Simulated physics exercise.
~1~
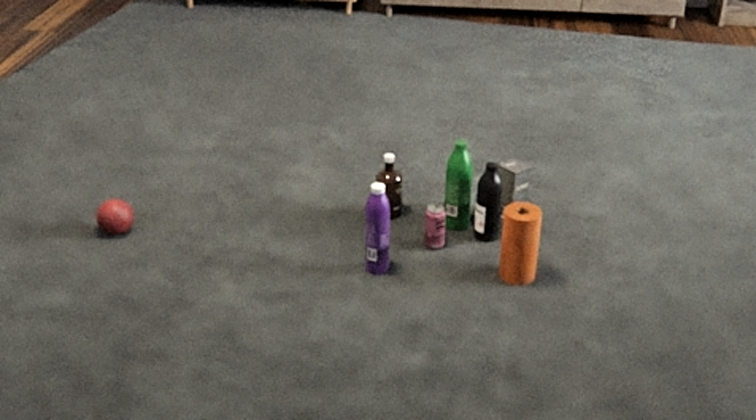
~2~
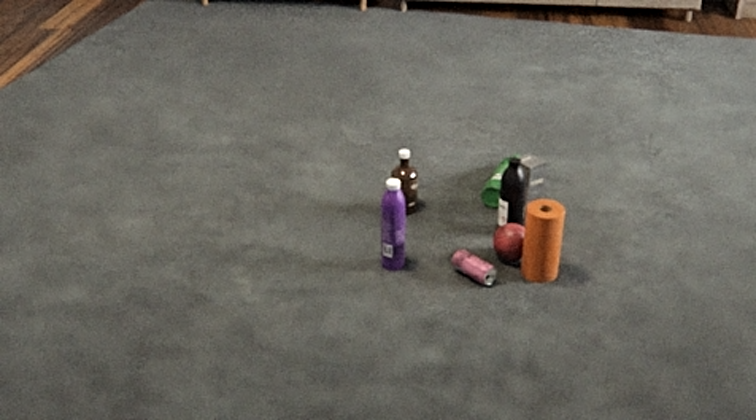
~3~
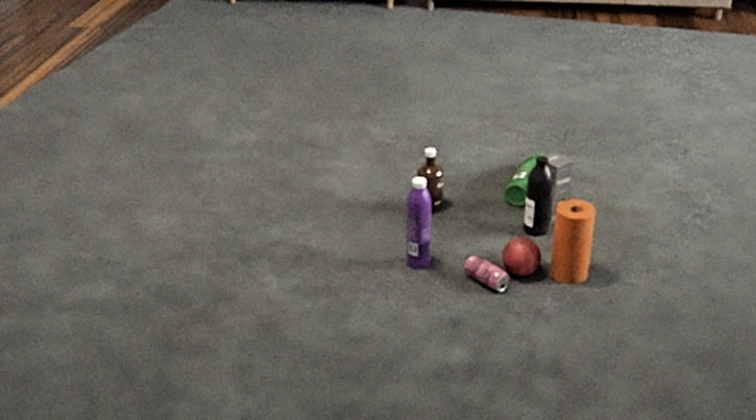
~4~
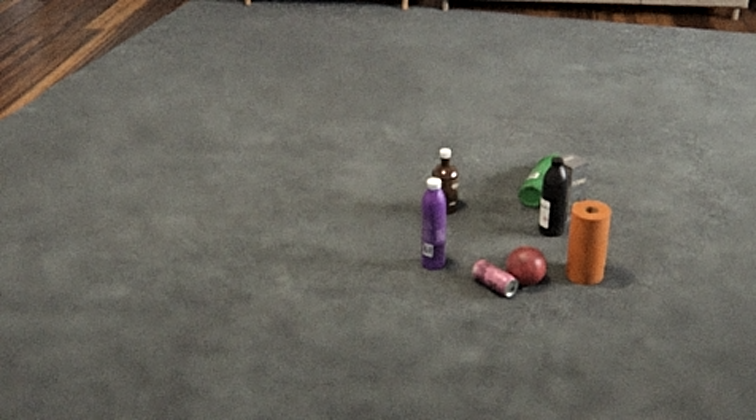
At the start, a red ball is at the left on a grey carpet, apart from an upright cluster of purple, brown, green and black bottles, a pink can, an orange roll and a grey carton. The ball moves right into the group, and the pink can and the green bottle end up on their sides. The ball comes close to the orange roll, then eases back a little toward the viewer, while the can shifts slightly. The view drifts gently left. At the end, the can and green bottle lie on the carpet, the ball rests beside the can, and the others still stand.
